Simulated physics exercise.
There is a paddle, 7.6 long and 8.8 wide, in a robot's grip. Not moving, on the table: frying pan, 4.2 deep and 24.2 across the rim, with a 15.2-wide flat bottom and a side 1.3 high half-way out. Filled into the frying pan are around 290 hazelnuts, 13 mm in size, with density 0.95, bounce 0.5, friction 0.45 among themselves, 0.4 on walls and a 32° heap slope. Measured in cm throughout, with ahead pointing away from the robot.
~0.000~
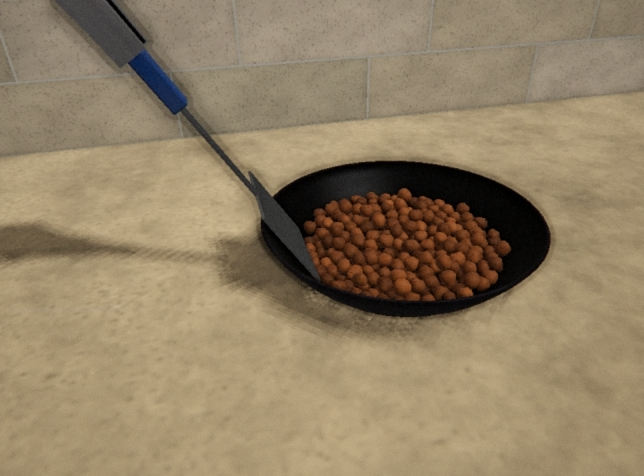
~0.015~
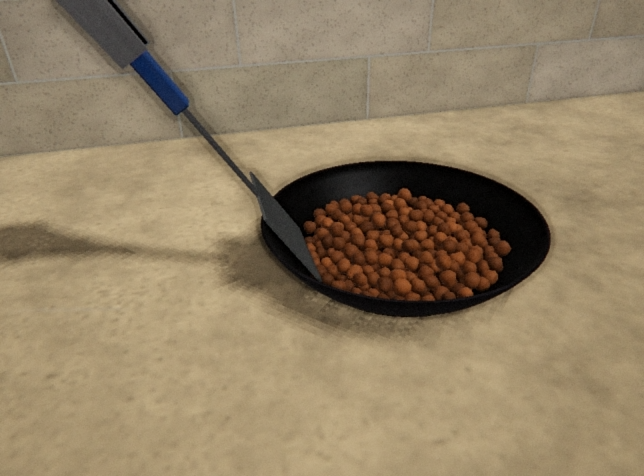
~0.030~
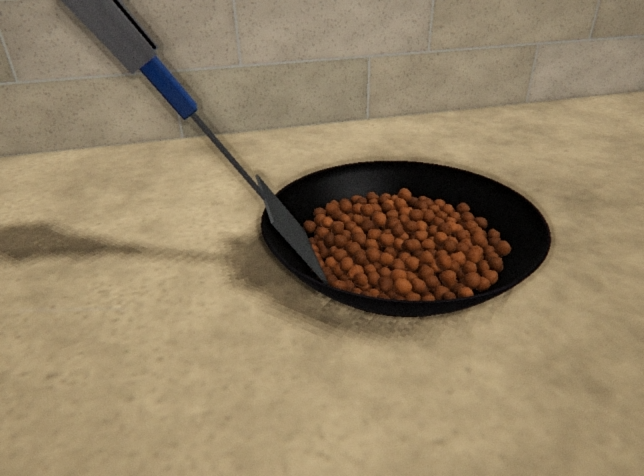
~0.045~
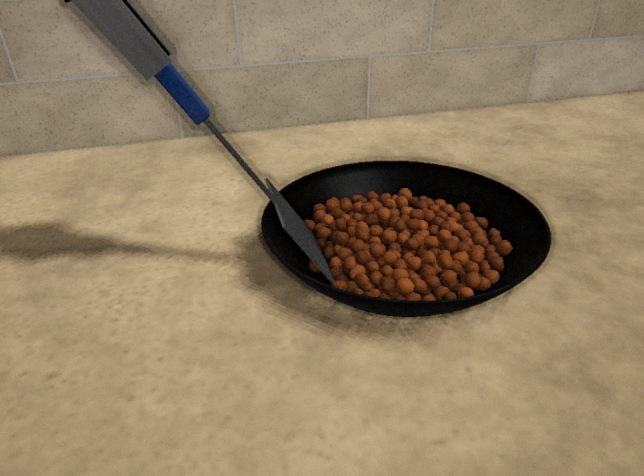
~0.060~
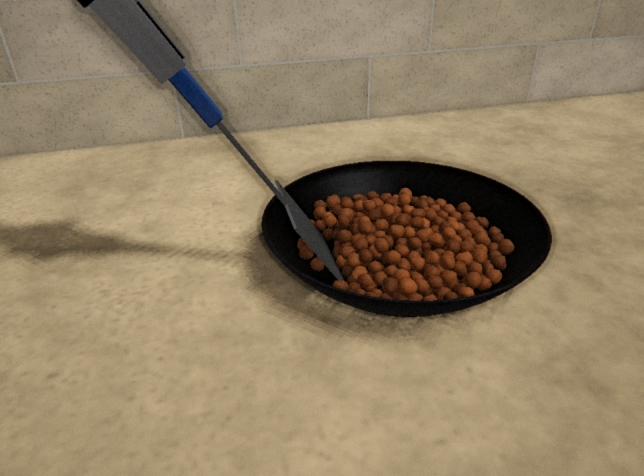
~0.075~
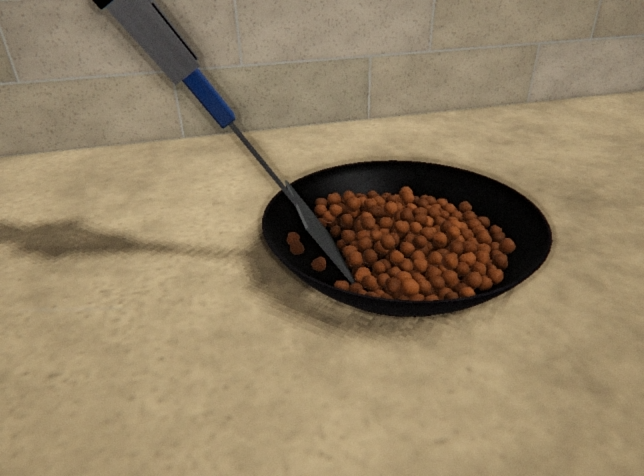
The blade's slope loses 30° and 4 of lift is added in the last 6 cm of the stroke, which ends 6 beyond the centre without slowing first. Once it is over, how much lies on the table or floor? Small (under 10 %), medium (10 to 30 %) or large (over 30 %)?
Small.
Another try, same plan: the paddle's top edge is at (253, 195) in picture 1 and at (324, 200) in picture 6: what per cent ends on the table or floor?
Roughly 25 %.
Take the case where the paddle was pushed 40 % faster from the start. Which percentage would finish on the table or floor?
15 per cent, roughly.
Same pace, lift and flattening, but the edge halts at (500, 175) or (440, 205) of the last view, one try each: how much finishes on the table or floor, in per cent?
About 30 and 0 per cent.
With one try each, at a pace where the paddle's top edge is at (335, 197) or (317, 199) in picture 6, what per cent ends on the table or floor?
I'd estimate some 25 and 15 in a hundred.
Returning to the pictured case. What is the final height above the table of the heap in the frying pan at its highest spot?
Close to 5.5 centimetres high.
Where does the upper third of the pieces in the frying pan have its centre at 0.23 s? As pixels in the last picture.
(443, 213).
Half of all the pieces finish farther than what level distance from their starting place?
Near 3 cm, measured level.
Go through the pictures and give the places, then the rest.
Paddle top edge at (255, 193), sloping 58°; upper third of the load around (400, 236), from x 310 to 500, top at y 195; 292 in the frying pan, in the first picture.
Paddle top edge at (257, 193), sloping 58°; upper third of the load around (400, 236), from x 310 to 500, top at y 195, in the second picture.
Paddle top edge at (263, 196), sloping 58°; upper third of the load around (400, 236), from x 310 to 500, top at y 195, in the third picture.
Paddle top edge at (274, 200), sloping 58°; upper third of the load around (395, 235), from x 310 to 505, top at y 195, in the fourth picture.
Paddle top edge at (285, 202), sloping 58°; upper third of the load around (394, 233), from x 305 to 505, top at y 195, in the fifth picture.
Paddle top edge at (295, 202), sloping 58°; upper third of the load around (398, 229), from x 290 to 505, top at y 195; 292 in the frying pan, in the sixth picture.
By 0.15 s, sloping 58°, highest piece 5 above the table; 292 in the frying pan.
By 0.23 s, sloping 44°, highest piece 6 above the table; 292 in the frying pan.
By 0.46 s, sloping 28°, highest piece 5 above the table; 288 in the frying pan, 2 on the table or floor, 2 on the blade or in flight.
By 1.51 s, sloping 28°, highest piece 5 above the table; 287 in the frying pan, 5 on the table or floor.
Final count, 287 in the frying pan, 5 on the table or floor. That is 2 % on the table or floor.
